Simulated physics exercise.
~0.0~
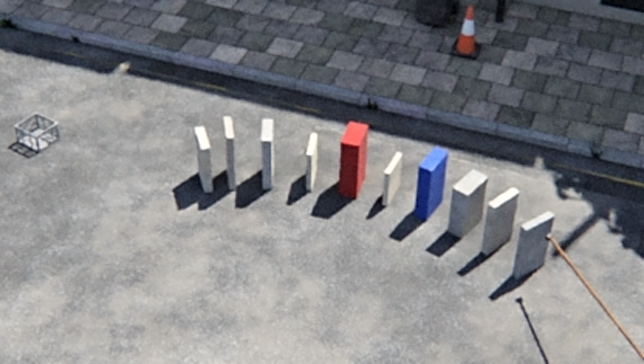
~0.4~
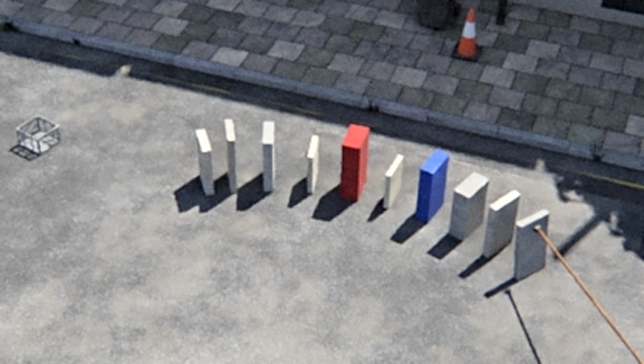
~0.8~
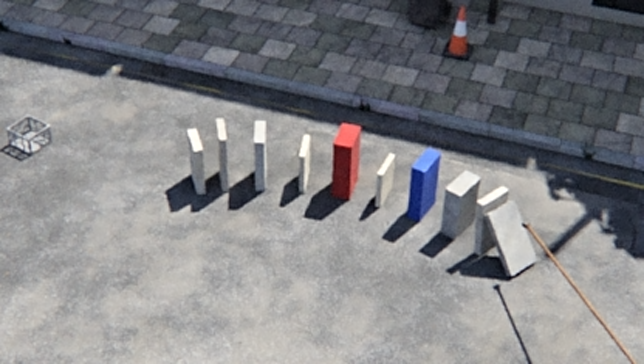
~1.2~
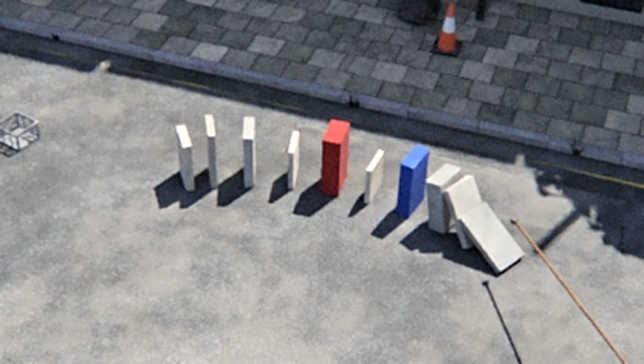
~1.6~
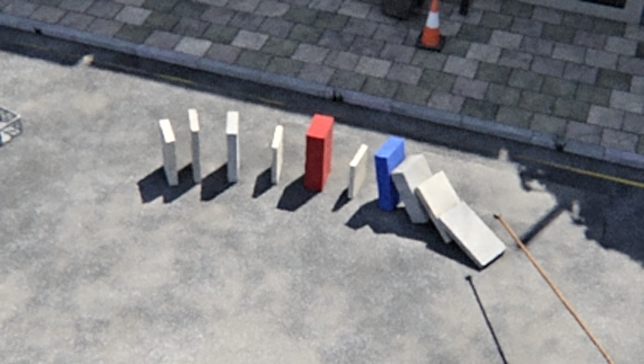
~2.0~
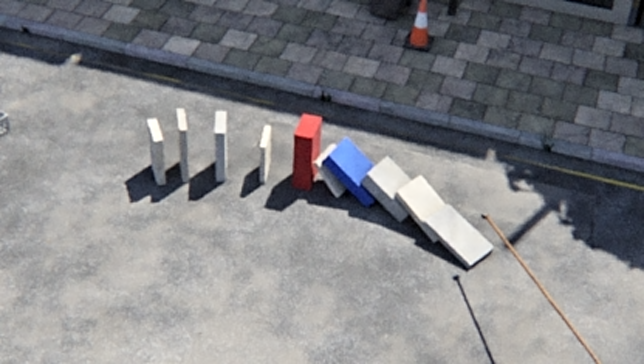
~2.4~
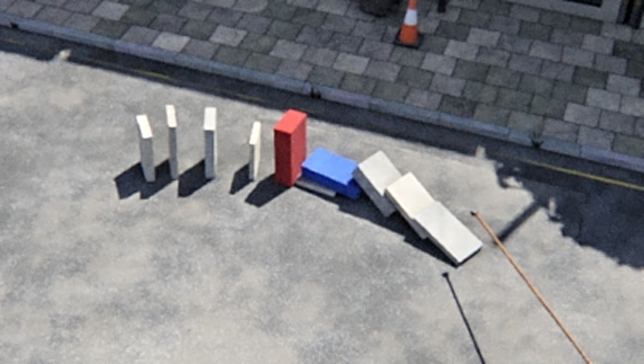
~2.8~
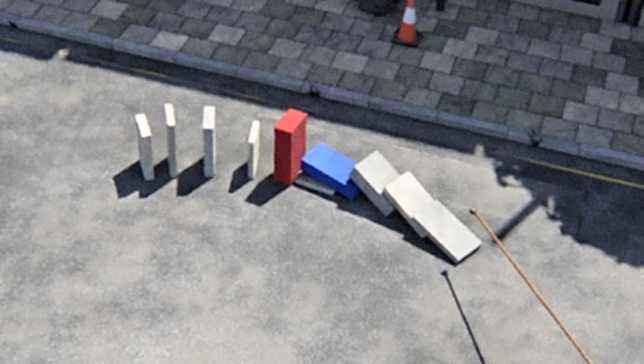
A thin orange-brown pole pushes the rightmost of a curved row of upright slabs on grey tarmac, seen from above, with a paved sidewalk and an orange traffic cone behind. Most slabs are pale, with a tall red one mid-row and a blue one to its right. The end slab tips left into its neighbour, and the pale slabs topple in turn until the blue one leans over. It knocks down the small pale slab beside the red one and drops nearly flat. The red slab stays upright, and the four pale slabs to its left remain standing.
